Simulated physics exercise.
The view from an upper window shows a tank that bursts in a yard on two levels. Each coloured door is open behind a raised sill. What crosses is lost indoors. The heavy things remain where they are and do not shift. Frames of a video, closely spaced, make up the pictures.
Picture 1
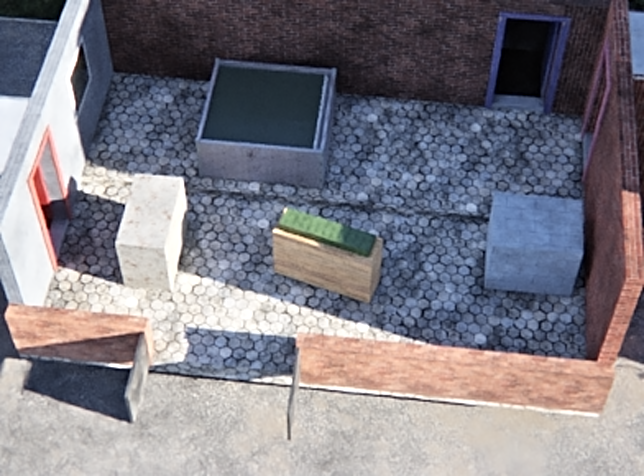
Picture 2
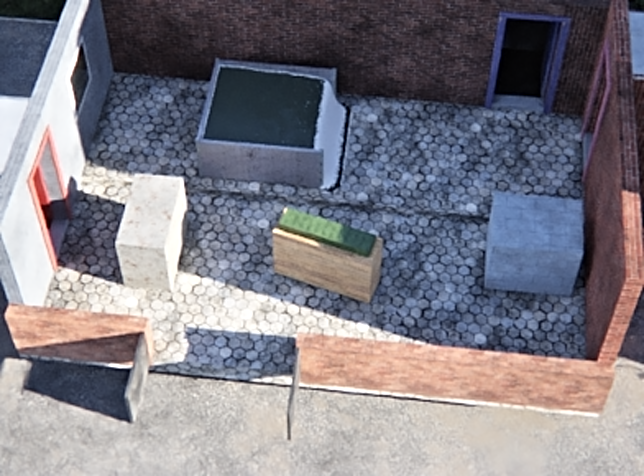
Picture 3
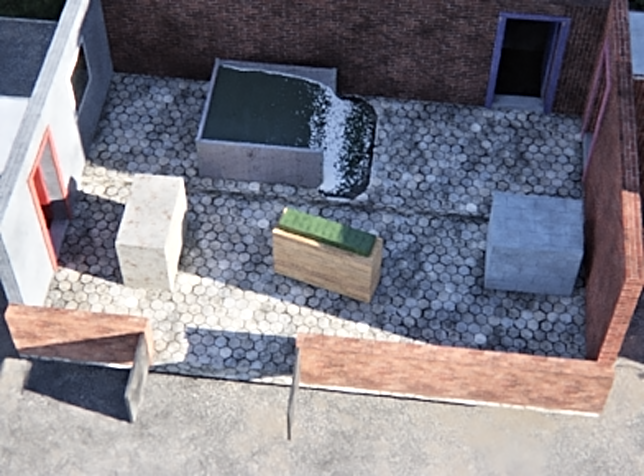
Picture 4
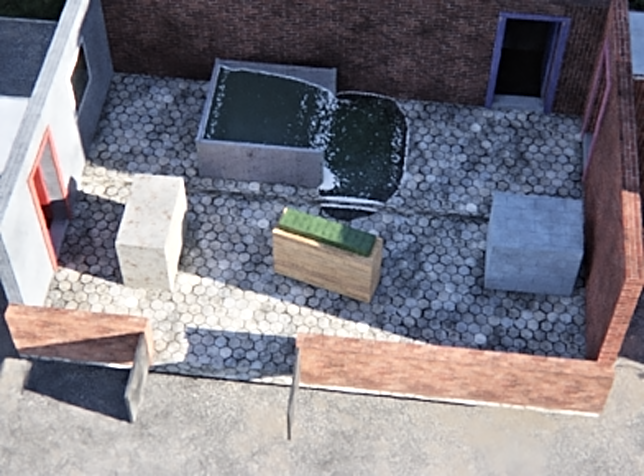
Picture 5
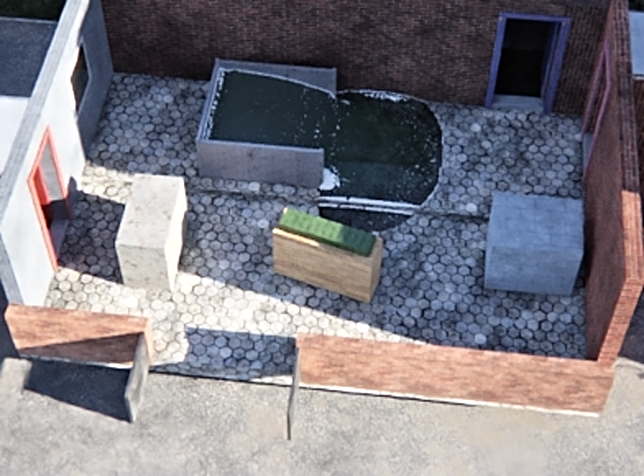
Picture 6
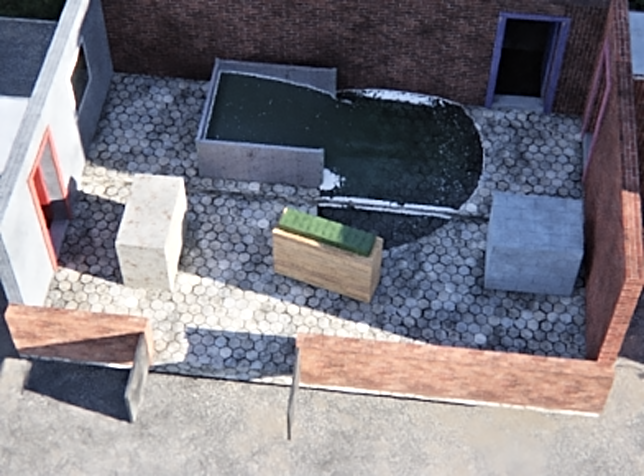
Walled yard seen from above, a tank of dark water bursting open on its right side and flooding across the paving.
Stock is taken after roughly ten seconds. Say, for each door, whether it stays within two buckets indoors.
The pink door does not stay within it; the blue door does not stay within it; the red door stays within it.
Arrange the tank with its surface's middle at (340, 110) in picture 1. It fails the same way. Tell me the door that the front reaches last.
Looks like the red door.
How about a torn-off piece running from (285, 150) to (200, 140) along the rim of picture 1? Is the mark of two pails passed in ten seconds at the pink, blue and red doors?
Well, the pink door comes up short, the blue door comes up short, and the red door comes up short.
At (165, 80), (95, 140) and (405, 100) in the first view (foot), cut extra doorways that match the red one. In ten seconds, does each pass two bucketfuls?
Going door by door: The first remains below the limit, the second remains below the limit, the third runs past the limit.
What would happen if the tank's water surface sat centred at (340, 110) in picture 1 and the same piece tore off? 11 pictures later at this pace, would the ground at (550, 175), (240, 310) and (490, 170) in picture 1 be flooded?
First one gets inundated, next one stays unwetted, last one gets inundated.
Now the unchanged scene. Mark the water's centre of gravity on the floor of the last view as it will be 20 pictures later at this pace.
Somewhere around (464, 195) in the last view.
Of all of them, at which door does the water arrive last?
It's the red door.
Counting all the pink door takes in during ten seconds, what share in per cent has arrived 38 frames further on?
Around 100 percent.
A moment on, water covers 35 % of the floor; the pink door under two buckets in, the blue door wet at the sill, nothing in, the red door not reached.
Next, water covers 40 % of the floor; the pink door over two buckets in, the blue door wet at the sill, nothing in, the red door not reached.
Then, water covers 50 % of the floor; the pink door far over two buckets in, the blue door under two buckets in, the red door not reached.
Later, water covers 60 % of the floor; the pink door far over two buckets in, the blue door over two buckets in, the red door not reached.
In the end, water covers 80 % of the floor; the pink door far over two buckets in, the blue door over two buckets in, the red door wet at the sill, nothing in.
